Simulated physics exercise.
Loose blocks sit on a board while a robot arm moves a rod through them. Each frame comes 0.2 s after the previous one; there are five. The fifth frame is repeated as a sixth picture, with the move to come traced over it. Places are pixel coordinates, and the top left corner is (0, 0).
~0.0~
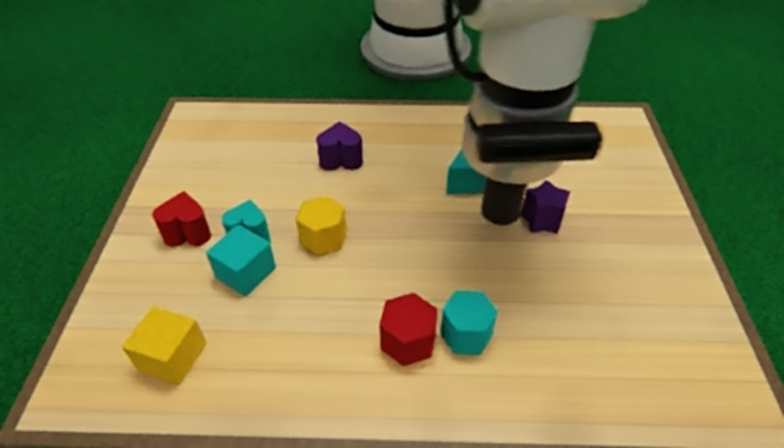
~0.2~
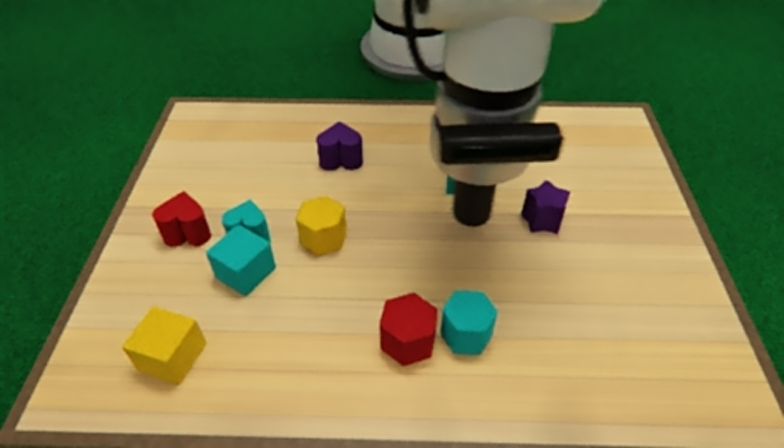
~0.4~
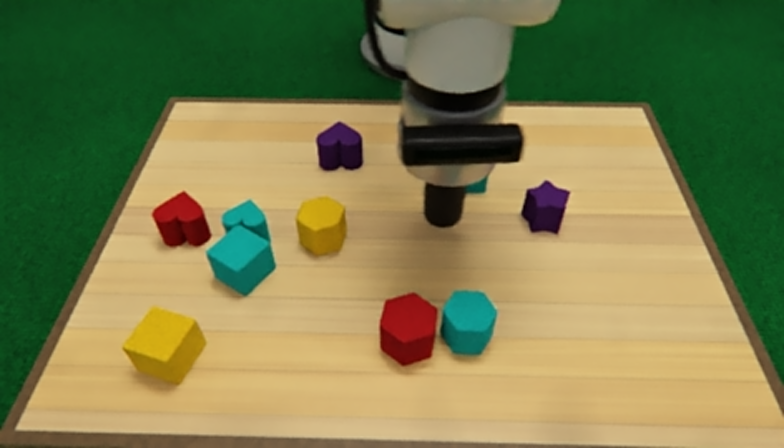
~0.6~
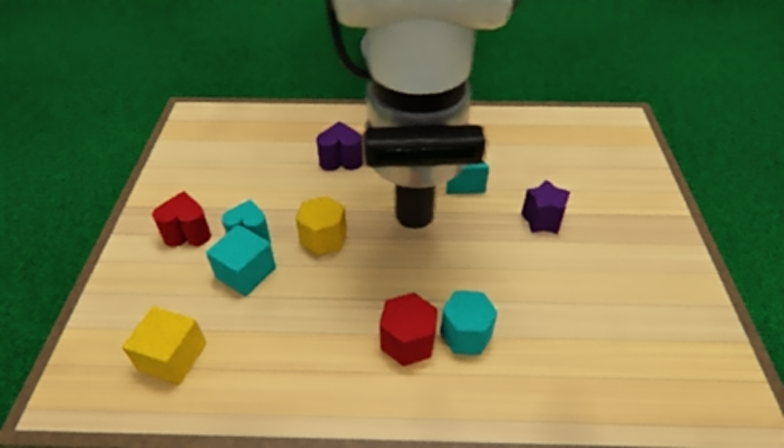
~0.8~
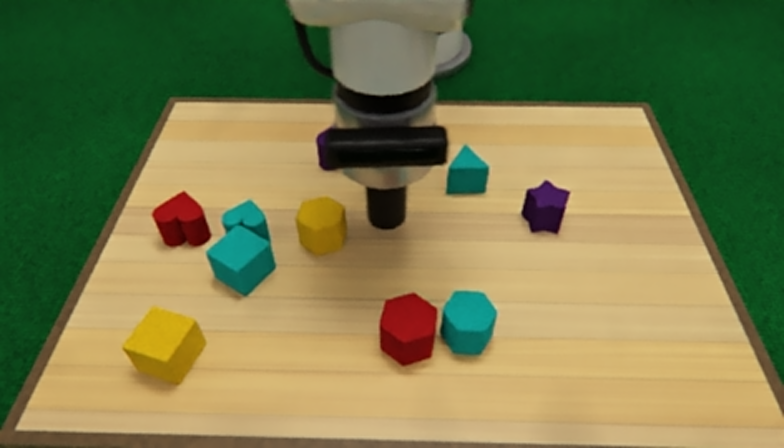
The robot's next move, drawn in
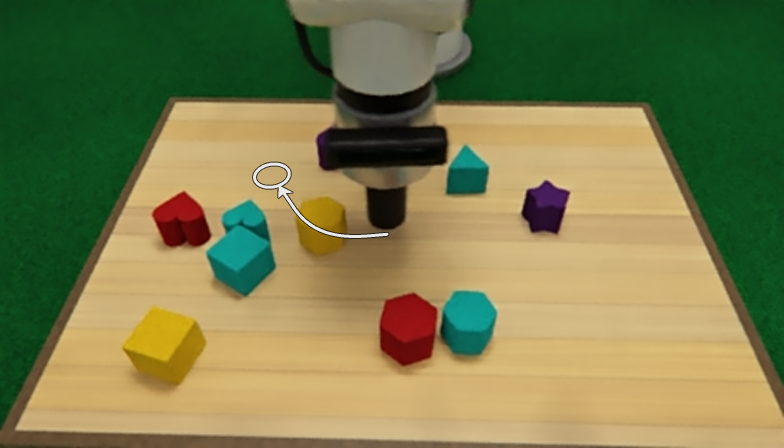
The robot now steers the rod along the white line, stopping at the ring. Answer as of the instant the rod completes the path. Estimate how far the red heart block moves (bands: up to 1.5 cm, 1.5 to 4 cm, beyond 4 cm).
Distance: Below 1.5 cm.
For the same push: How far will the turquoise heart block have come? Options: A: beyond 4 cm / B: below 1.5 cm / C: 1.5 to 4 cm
C.
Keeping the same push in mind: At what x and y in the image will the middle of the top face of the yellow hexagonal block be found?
Its top middle will sit at (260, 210).
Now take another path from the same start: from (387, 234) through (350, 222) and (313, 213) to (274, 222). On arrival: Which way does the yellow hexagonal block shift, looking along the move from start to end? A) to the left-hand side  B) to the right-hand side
I'll go with A - to the left-hand side.
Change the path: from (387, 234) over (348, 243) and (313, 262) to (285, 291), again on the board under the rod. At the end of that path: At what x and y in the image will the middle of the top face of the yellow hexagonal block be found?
The answer is (278, 216).
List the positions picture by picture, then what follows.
The first picture shows tip of the rod (500, 212), middles of tops, red heart block (178, 208), turquoise square block (238, 246), turquoise heart block (244, 214), yellow hexagonal block (320, 212).
The second picture shows rod (471, 213), nothing pushed.
The third picture shows rod (443, 214), nothing pushed.
The fourth picture shows rod (415, 215), nothing pushed.
The fifth picture shows rod (387, 216), red heart block (178, 208), turquoise square block (238, 246), turquoise heart block (244, 214), yellow hexagonal block (320, 212).
The line goes from (387, 234) through (330, 234) and (293, 207) to (272, 175).
The first path, step by step. One third of the way, rod (328, 215); yellow hexagonal block (285, 214), turned 20° anticlockwise.
Two thirds of the way, rod (290, 189); red heart block (174, 209); turquoise square block (231, 249), turned 25° anticlockwise; turquoise heart block (217, 216); yellow hexagonal block (260, 209), turned 45° anticlockwise.
At the end, rod (268, 157); red heart block (174, 209); turquoise square block (231, 249), turned 25° anticlockwise; turquoise heart block (217, 216); yellow hexagonal block (260, 209), turned 45° anticlockwise.
